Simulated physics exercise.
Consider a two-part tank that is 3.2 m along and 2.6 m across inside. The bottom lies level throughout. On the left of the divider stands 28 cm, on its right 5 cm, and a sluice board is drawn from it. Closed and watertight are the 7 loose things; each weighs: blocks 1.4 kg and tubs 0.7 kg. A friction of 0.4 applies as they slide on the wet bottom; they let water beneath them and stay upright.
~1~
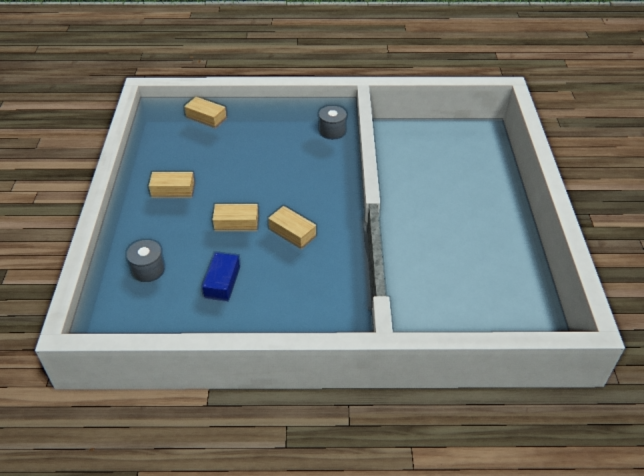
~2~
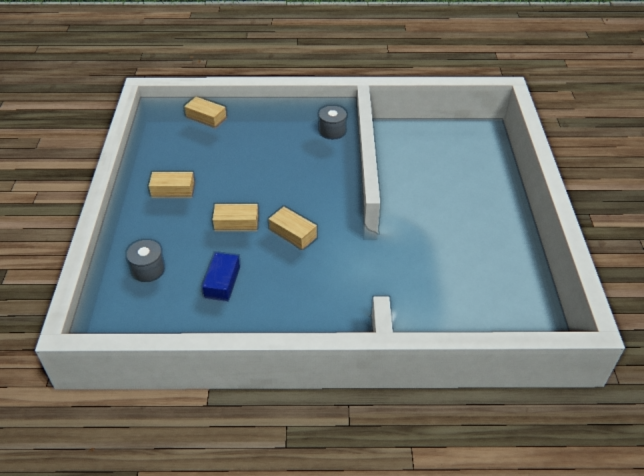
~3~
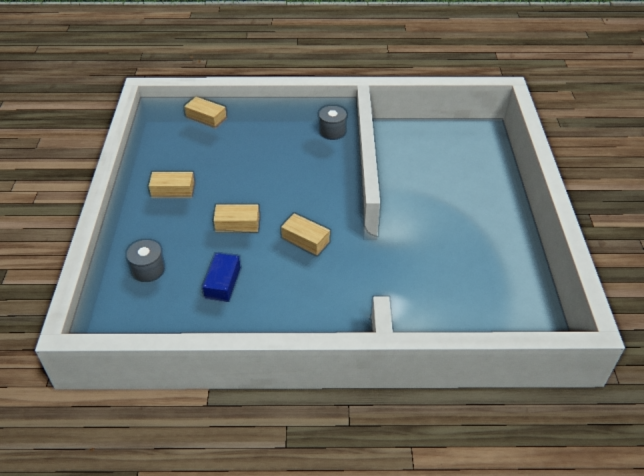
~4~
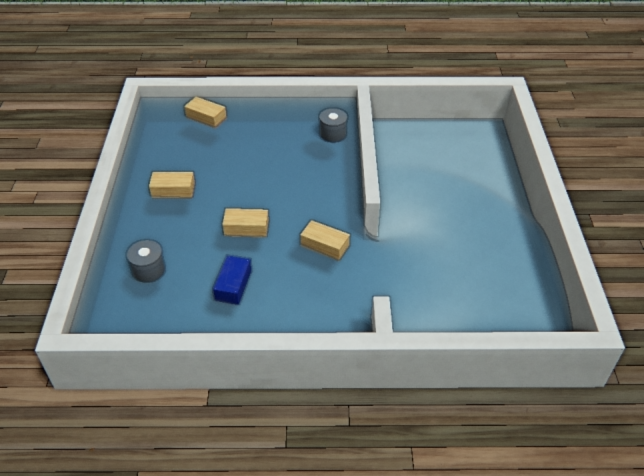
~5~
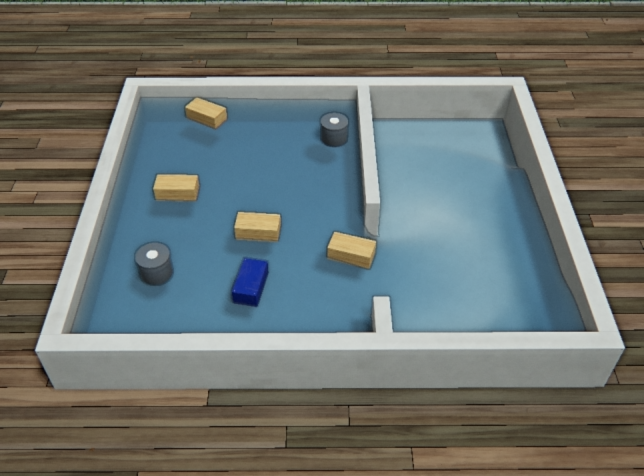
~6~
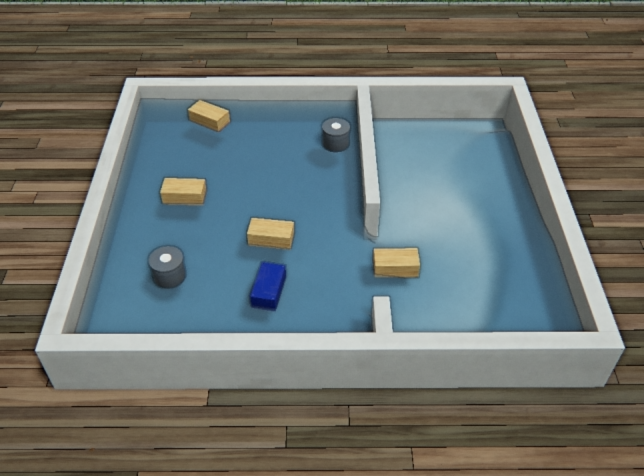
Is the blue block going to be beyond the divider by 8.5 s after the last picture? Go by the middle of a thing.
As for the blue block, it clears the divider.
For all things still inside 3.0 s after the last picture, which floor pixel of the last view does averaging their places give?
Roughly at (354, 223).
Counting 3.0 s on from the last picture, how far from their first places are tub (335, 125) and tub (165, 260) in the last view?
Respectively 40 and 40 centimetres.
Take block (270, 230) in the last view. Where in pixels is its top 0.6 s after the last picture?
(303, 244), roughly.
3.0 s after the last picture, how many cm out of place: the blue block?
Some 150 cm from the start.
Then, 0.6 s after the last picture the blue block is near (304, 284), 0.5 m from its start, afloat; 1 of 7 are over the mark; 7 afloat.
Then, 3.0 s after the last picture the blue block is near (482, 269), 1.7 m from its start, afloat; 3 of 7 are over the mark; 7 afloat.
Then, 5.5 s after the last picture the blue block is near (431, 281), 1.4 m from its start, afloat; 3 of 7 are over the mark; 7 afloat.
Then, 8.5 s after the last picture the blue block is near (505, 291), 1.9 m from its start, afloat; 3 of 7 are over the mark; 7 afloat.
